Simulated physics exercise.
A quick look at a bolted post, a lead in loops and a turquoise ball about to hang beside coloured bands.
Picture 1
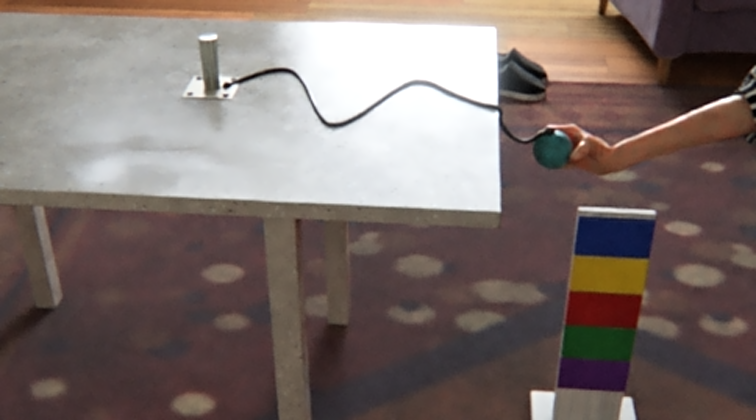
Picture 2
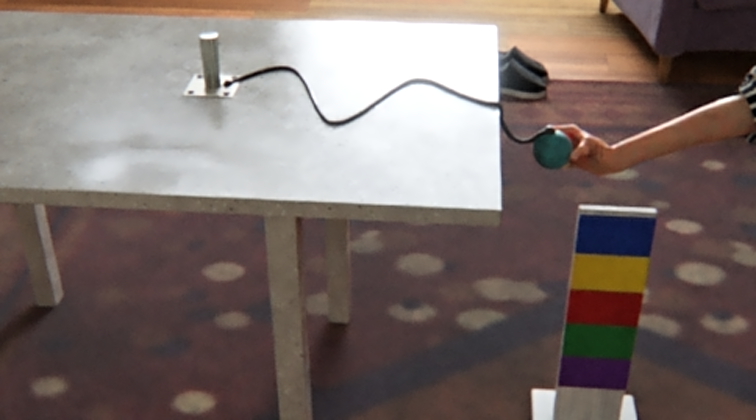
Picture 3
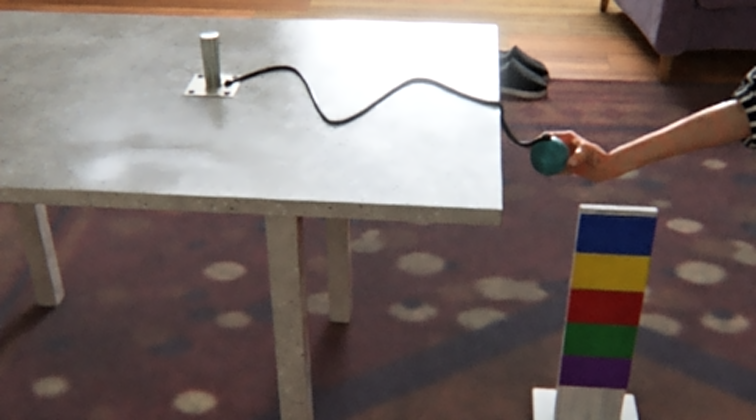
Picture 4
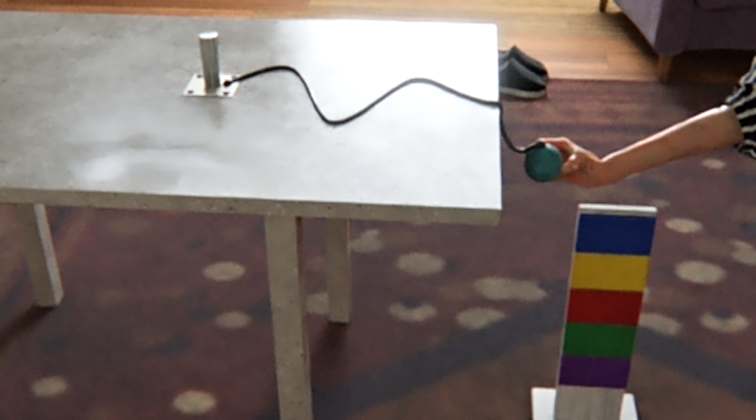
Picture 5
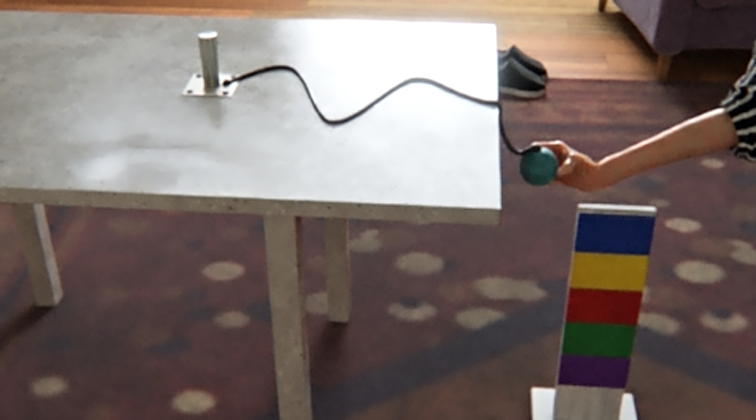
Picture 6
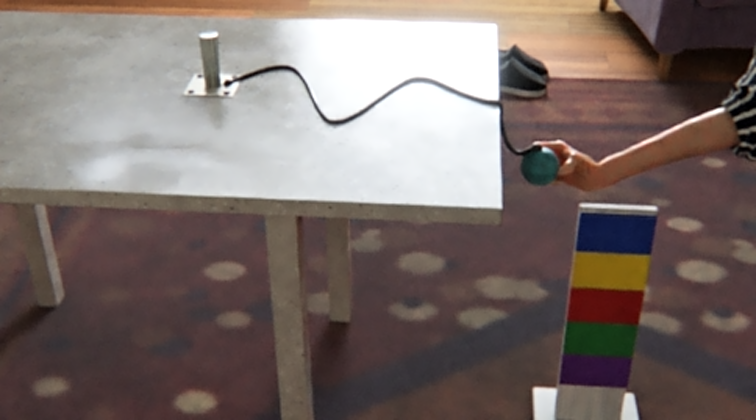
A hand holding a turquoise ball on a dark, wavy cord moves slightly down and to the left beside a grey table, then stays nearly still above and left of an upright board with blue, yellow, red, green and purple bands.
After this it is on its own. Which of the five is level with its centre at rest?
At green.
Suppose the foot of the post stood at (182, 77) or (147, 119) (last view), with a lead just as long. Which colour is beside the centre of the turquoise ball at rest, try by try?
In that order: Red; red.
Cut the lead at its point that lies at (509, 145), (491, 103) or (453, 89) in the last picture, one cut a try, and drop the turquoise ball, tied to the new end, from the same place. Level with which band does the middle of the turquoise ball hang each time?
In that order: Red; yellow; blue.
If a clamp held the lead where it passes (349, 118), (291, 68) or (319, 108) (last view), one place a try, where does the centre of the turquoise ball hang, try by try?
Near (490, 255), (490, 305) and (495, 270).
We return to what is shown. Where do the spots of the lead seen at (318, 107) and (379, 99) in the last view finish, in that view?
At (399, 98), then (500, 114).
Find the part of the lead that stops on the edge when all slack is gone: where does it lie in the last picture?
That spot is around (375, 102).
Soon after, ball near (468, 317); level with green.
Then, ball near (496, 324); level with green.
At rest, ball near (482, 324); level with green. Its centre hangs level with the green band.
